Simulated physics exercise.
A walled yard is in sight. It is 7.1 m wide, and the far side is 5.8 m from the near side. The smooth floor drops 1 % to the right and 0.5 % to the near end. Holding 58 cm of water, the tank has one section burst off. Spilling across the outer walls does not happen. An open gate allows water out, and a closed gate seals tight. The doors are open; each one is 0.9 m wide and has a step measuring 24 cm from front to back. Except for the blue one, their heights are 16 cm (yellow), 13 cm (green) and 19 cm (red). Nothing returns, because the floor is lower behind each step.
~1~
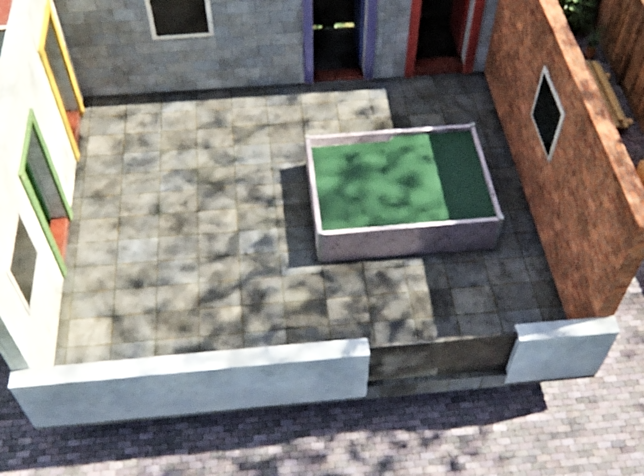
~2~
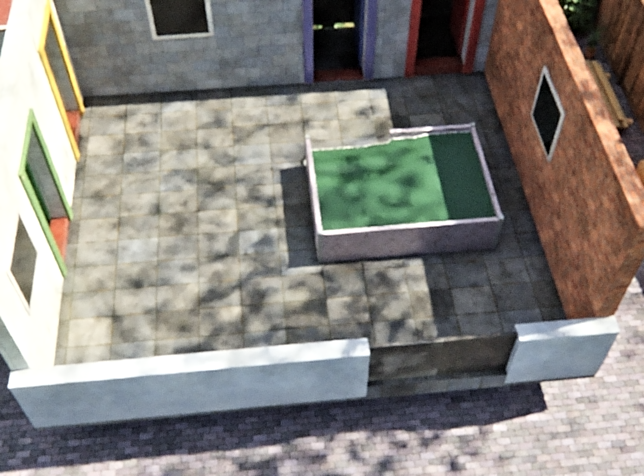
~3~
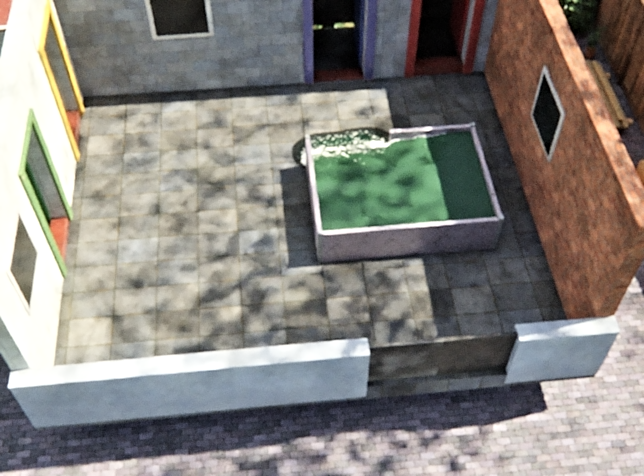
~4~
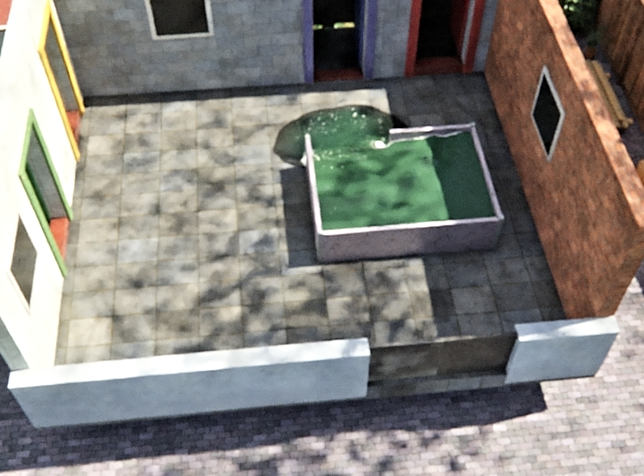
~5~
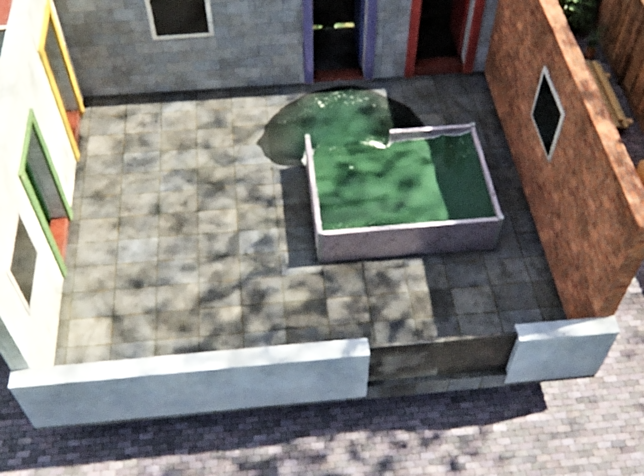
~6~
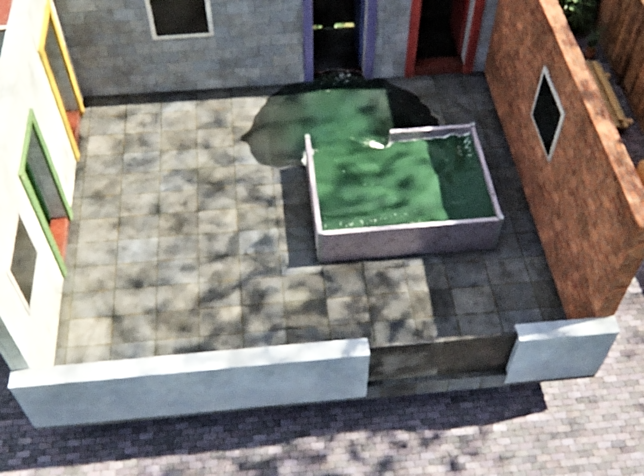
Green water lies still in a rectangular tank in a paved, walled yard, then breaks out through the tank's far side in a burst of white froth. It fans out across the paving behind the tank, spreading left and back into a wide, dark-edged pool that reaches the blue doorway.
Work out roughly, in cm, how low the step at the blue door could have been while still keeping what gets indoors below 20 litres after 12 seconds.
No lower than about 29 cm.
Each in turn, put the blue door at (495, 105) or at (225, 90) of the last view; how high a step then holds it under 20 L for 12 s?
Roughly 18 cm for the first and 12.0 cm for the second.
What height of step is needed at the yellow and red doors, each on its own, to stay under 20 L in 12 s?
Roughly 13.0 cm for the yellow door and roughly 6.5 cm for the red door.
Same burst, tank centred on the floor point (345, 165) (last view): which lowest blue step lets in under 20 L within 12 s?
Minimum: Approx. 30 cm.
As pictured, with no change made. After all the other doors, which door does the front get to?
That would be the green door.
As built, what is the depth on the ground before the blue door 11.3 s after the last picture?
About 7.0 cm.
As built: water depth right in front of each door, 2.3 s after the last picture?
Door by door in centimetres - yellow 18, blue 24, green 0, red 8.
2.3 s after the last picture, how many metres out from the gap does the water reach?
About 4.8 metres out.
Then, 0.7 s after the last picture water covers 20 % of the floor, deepest (32 cm) near (301, 84); 18 cm at the blue door, 95 litres in over its 6 cm step.
Then, 2.3 s after the last picture water covers 30 % of the floor, deepest (25 cm) near (341, 81); 24 cm at the blue door, 358 litres in over its 6 cm step.
Then, 11.3 s after the last picture water covers 95 % of the floor, deepest (14 cm) near (563, 319); 7 cm at the blue door, 624 litres in over its 6 cm step.
At the blue door as built, the water peaked near 27 cm, 1.9 s after the last picture.
With a step of 26.5 cm, 41 litres would have come in within the 12 s; with 36 cm, 0 litres. So under 20 litres takes about 29 cm.
